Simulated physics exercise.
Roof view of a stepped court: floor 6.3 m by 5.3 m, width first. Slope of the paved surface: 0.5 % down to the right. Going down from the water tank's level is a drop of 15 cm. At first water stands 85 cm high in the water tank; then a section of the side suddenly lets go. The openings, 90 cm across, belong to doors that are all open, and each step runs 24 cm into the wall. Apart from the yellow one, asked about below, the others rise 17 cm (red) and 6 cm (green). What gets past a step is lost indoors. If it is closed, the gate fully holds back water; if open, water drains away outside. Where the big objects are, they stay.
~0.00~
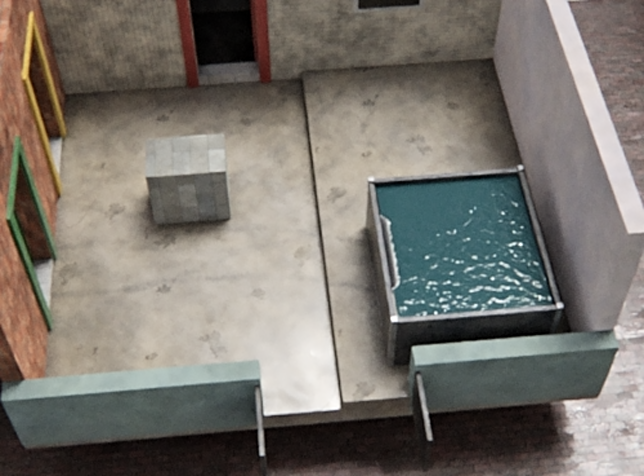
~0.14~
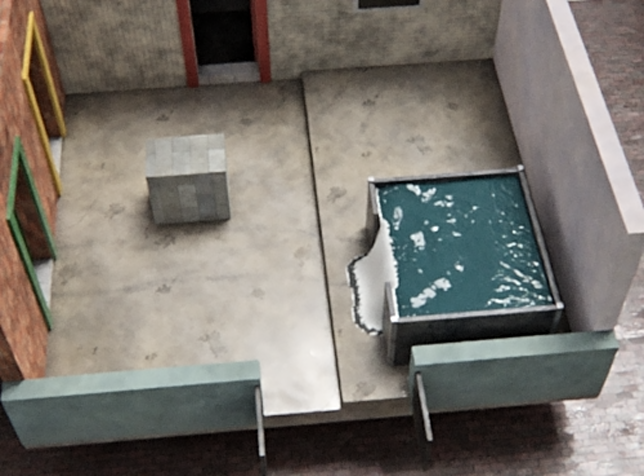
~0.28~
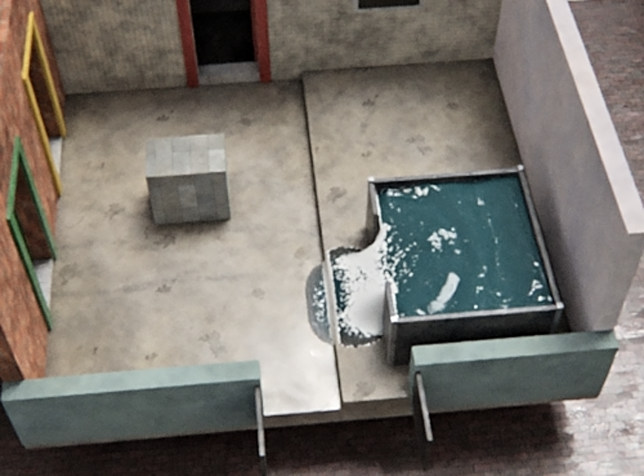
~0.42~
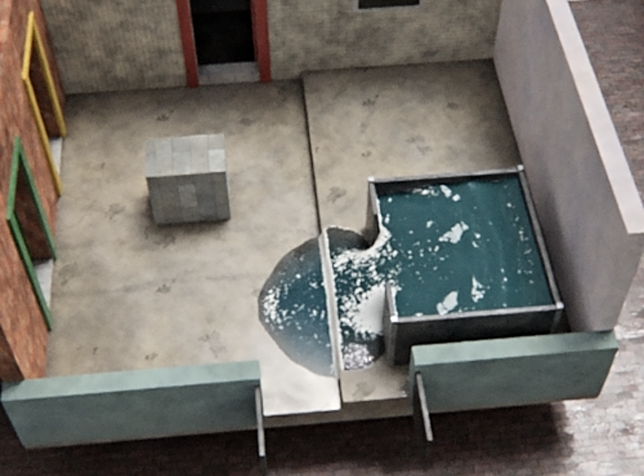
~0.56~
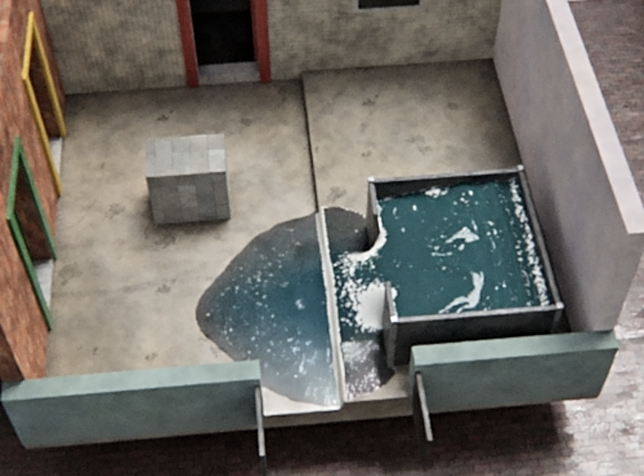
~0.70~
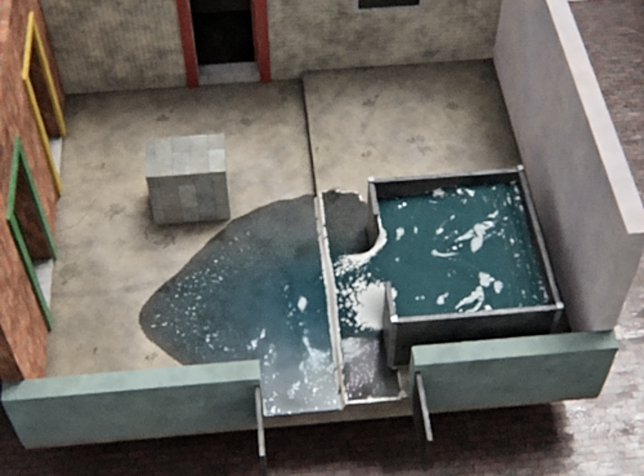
Water pouring through a gap in the left side of a tank, crossing a low step and spreading leftward over paving.
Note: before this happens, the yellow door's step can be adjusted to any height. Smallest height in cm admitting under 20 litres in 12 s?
Roughly 8.5 centimetres.
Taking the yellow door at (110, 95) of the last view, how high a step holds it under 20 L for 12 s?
Around 18 cm would do it.
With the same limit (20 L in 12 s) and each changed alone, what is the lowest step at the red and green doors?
About 10.0 cm at red and 27 cm at green.
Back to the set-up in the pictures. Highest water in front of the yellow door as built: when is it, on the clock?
I'd say near 10.5 seconds.
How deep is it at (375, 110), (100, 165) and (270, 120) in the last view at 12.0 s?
Roughly 0, 10 and 11 cm, in turn.
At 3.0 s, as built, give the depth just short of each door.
Reading in centimetres: Red = 7, yellow = 8, green = 21.
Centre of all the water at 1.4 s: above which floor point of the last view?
The water's centre is at about (366, 291).
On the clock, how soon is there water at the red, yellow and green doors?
The red door at 2.2 s, the yellow door at 1.8 s and the green door at 1.0 s.
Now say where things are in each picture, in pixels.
In the first picture, still water, 85 cm deep, in the water tank at (460, 245); the yellow door at (45, 111) is dry.
In the second picture, the front is at (361, 321), 0.3 m from the gap at (382, 279); 0.2 m2 of floor is wet, 85 cm left at the back.
In the third picture, water pours out at (382, 280) and has run 0.8 m, to (315, 319); about 14 cm deep outside, 85 cm at the back.
In the fourth picture, the gap is at (382, 280), the front 1.4 m out at (266, 319); the back of the water tank holds 80 cm.
In the fifth picture, the gap is at (382, 280), the front 2.2 m out at (202, 316); the back of the water tank holds 72 cm.
In the sixth picture, the front is at (148, 324), 2.9 m from the gap at (382, 279); 6.4 m2 of floor is wet, 73 cm left at the back; 2.7 m in a straight line remain to the yellow door at (45, 111).
After 1.4 s water covers 40 % of the floor, deepest (52 cm) near (43, 415); it has not reached the yellow door.
After 3.0 s water covers 55 % of the floor, deepest (30 cm) near (122, 395); 8 cm at the yellow door, 1 litre in over its 6 cm step.
After 12.0 s water covers 65 % of the floor, deepest (13 cm) near (59, 414); 10 cm at the yellow door, 59 litres in over its 6 cm step.
At the yellow door as built, the water arrived by 1.8 s and peaked near 12 cm at 10.6 s.
Run again over the same 12 s with other heights there, 34 litres in over 7.5 cm, 9 litres over 10 cm. The limit of 20 litres is kept from about 8.5 cm up.
